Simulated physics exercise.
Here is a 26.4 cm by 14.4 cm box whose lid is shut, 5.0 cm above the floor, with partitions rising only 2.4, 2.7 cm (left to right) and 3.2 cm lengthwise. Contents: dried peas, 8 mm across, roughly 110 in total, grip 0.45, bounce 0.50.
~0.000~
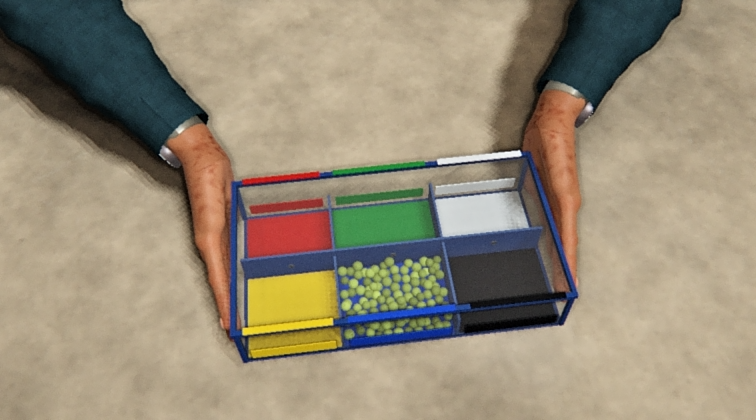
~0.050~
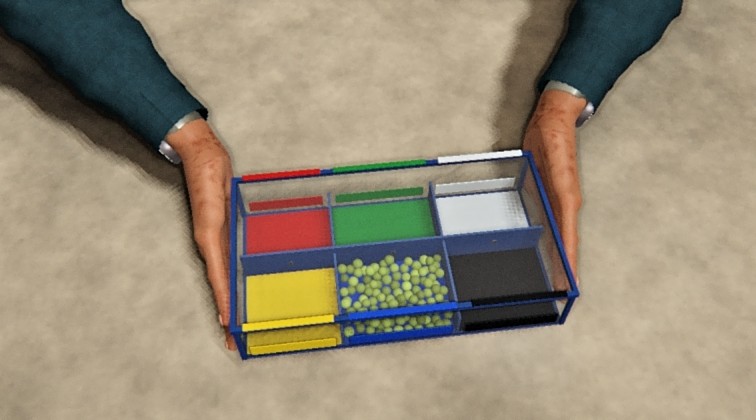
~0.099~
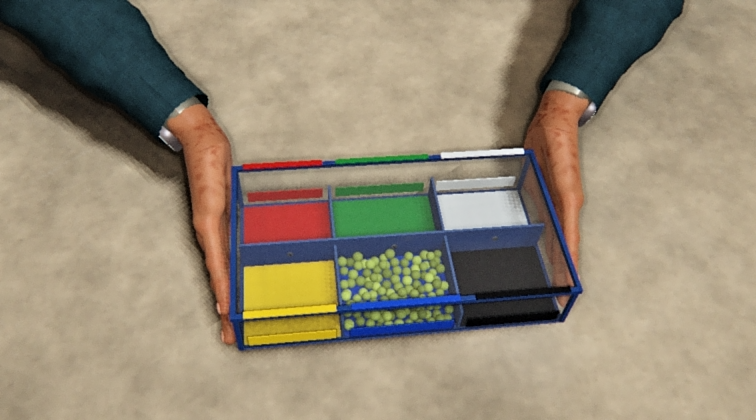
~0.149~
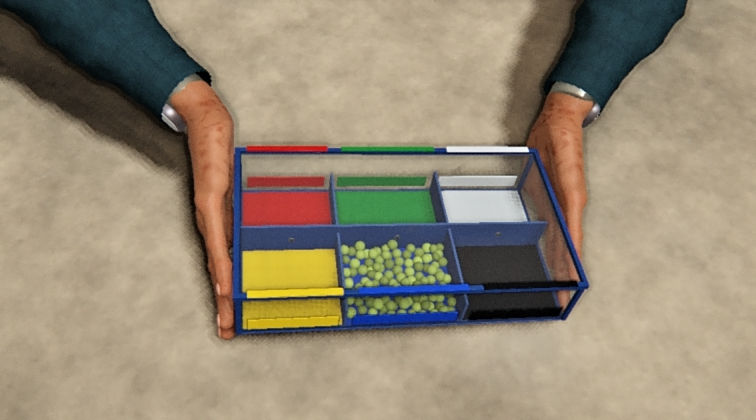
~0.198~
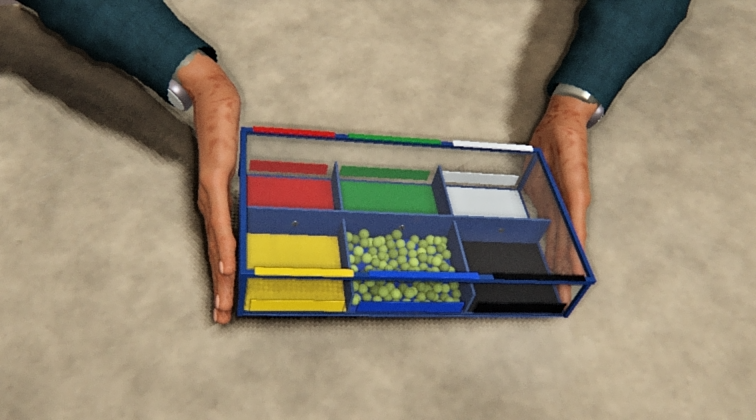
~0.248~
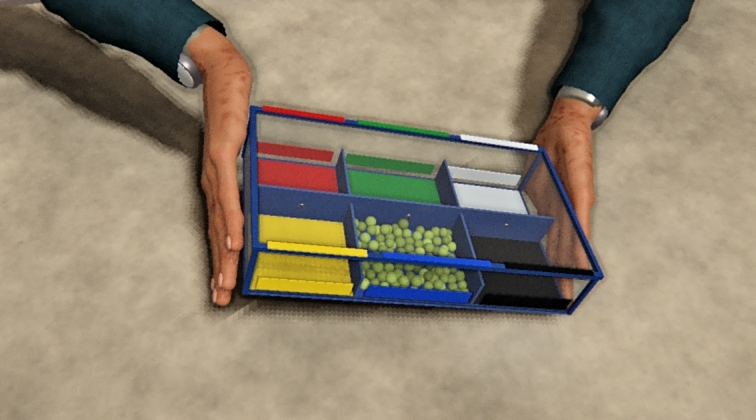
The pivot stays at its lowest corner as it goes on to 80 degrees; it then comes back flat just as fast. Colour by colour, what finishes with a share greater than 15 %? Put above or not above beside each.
Red: Not above; blue: Above; green: Not above; yellow: Not above; white: Above; black: Above.
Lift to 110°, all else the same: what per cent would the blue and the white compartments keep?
Blue 5 %; white 75 %.
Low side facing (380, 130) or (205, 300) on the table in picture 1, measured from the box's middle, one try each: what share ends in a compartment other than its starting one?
Around 5 % for the first direction, around 45 % for the second.
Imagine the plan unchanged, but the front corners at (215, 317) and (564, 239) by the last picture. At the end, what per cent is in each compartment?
Final shares: Red 10%, blue 85%, green 0%, yellow 5%, white 0%, black 0%.
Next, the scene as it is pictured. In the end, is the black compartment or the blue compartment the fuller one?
That would be the blue compartment.
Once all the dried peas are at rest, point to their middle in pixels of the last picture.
Roughly pixel (438, 271).
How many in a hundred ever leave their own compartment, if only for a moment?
Roughly 45 per cent.
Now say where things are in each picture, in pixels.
In the first frame, box tilt 0 degrees, front corners at (236, 332) and (572, 293); blue 100 %.
In the second frame, box tilt 1 degrees, front corners at (236, 328) and (573, 292).
In the third frame, box tilt 4 degrees, front corners at (236, 316) and (576, 288), lowest corner right back.
In the fourth frame, box tilt 9 degrees, front corners at (239, 295) and (582, 284), lowest corner right back.
In the fifth frame, box tilt 14 degrees, front corners at (246, 271) and (589, 279), lowest corner right back.
In the sixth frame, box tilt 20 degrees, front corners at (258, 245) and (597, 274), lowest corner right back; blue 100 %. The box's pace is about 105 degrees a second.
After 0.93 s, tilt 79 degrees; blue 95 %, white 5 %.
After 1.39 s, tilt 34 degrees; blue 55 %, white 20 %, black 25 %.
After 1.92 s, tilt 0 degrees; blue 55 %, white 20 %, black 25 %.
In the end, at 2.4 s, red 0 %, blue 55 %, green 0 %, yellow 0 %, white 20 %, black 25 %.
